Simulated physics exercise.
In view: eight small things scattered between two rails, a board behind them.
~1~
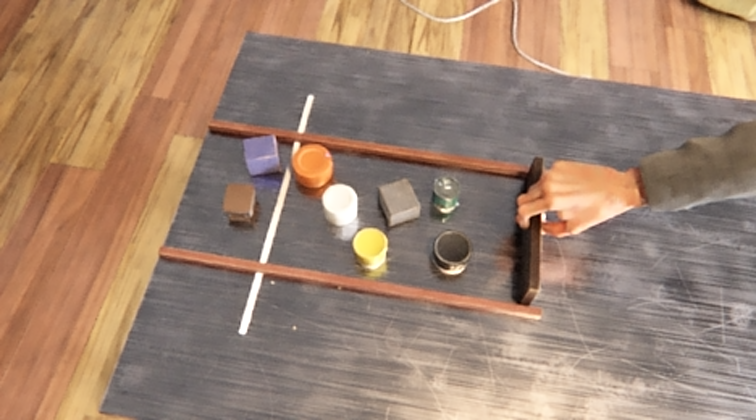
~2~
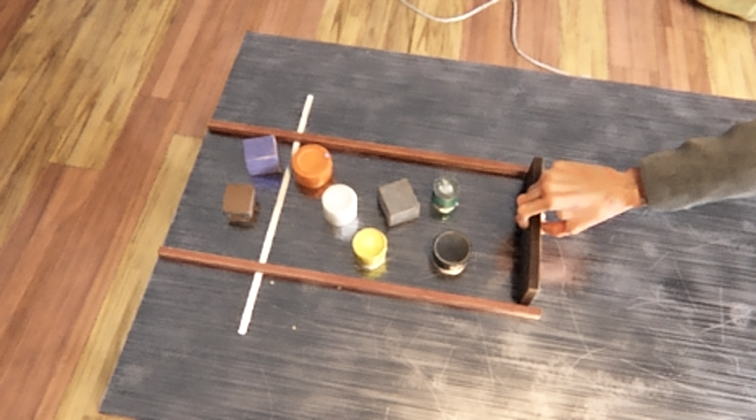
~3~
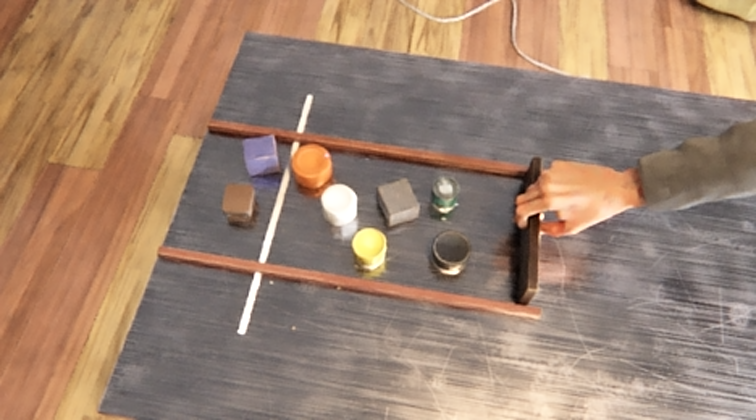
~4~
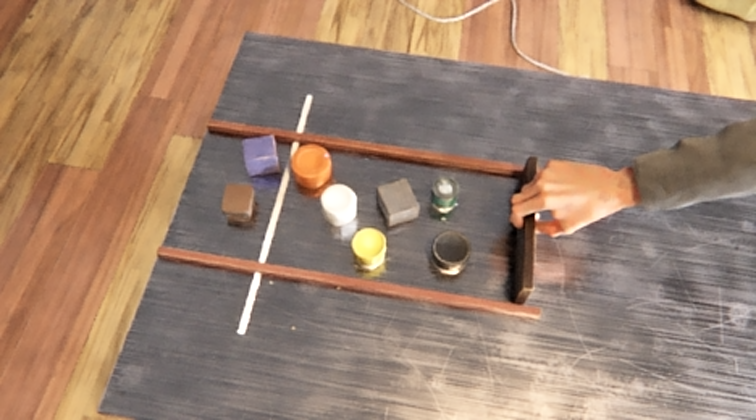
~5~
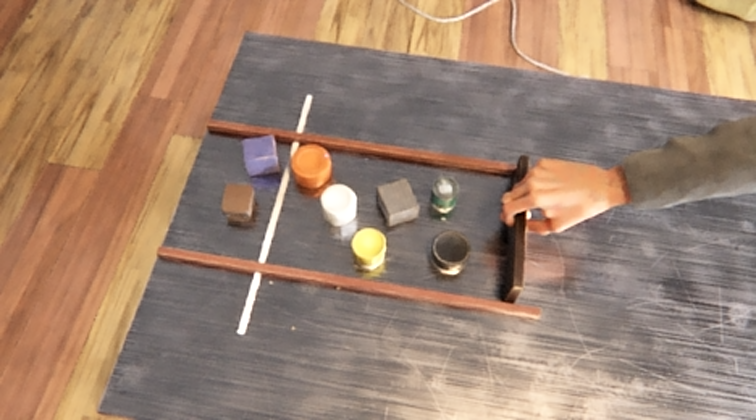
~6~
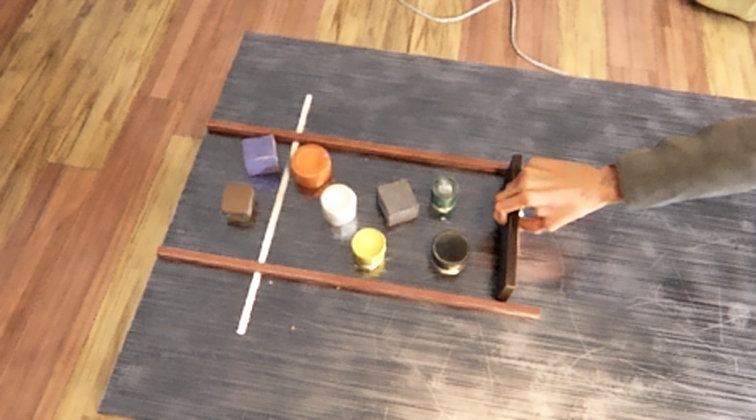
The footage shows eight small objects, including blocks and round containers, scattered between two wooden rails across a pale strip. A hand at the right holds a dark board, then slides it slightly left while the objects stay still.
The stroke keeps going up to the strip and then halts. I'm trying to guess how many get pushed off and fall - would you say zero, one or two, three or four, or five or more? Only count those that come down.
I would say zero.
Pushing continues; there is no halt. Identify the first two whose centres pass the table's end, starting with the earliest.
Listed earliest first, the blue block comes before the brown case.
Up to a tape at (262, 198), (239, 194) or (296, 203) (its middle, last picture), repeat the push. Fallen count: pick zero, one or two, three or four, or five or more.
Tape by tape, the falls would be: None, then one to two, then zero.
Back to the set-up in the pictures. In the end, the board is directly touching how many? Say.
The figure is 3.
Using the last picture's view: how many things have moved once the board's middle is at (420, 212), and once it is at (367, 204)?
At the first point the count is 4, at the second it's 5.
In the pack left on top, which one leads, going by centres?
Blue block.
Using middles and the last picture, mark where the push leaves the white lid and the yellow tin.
White lid: About (230, 195); yellow tin: About (227, 241).
A little later, none off yet; brown case at rest near (239, 203); blue block at rest near (261, 155); orange lid at rest near (311, 166).
When it is over, the number that fall off is zero.
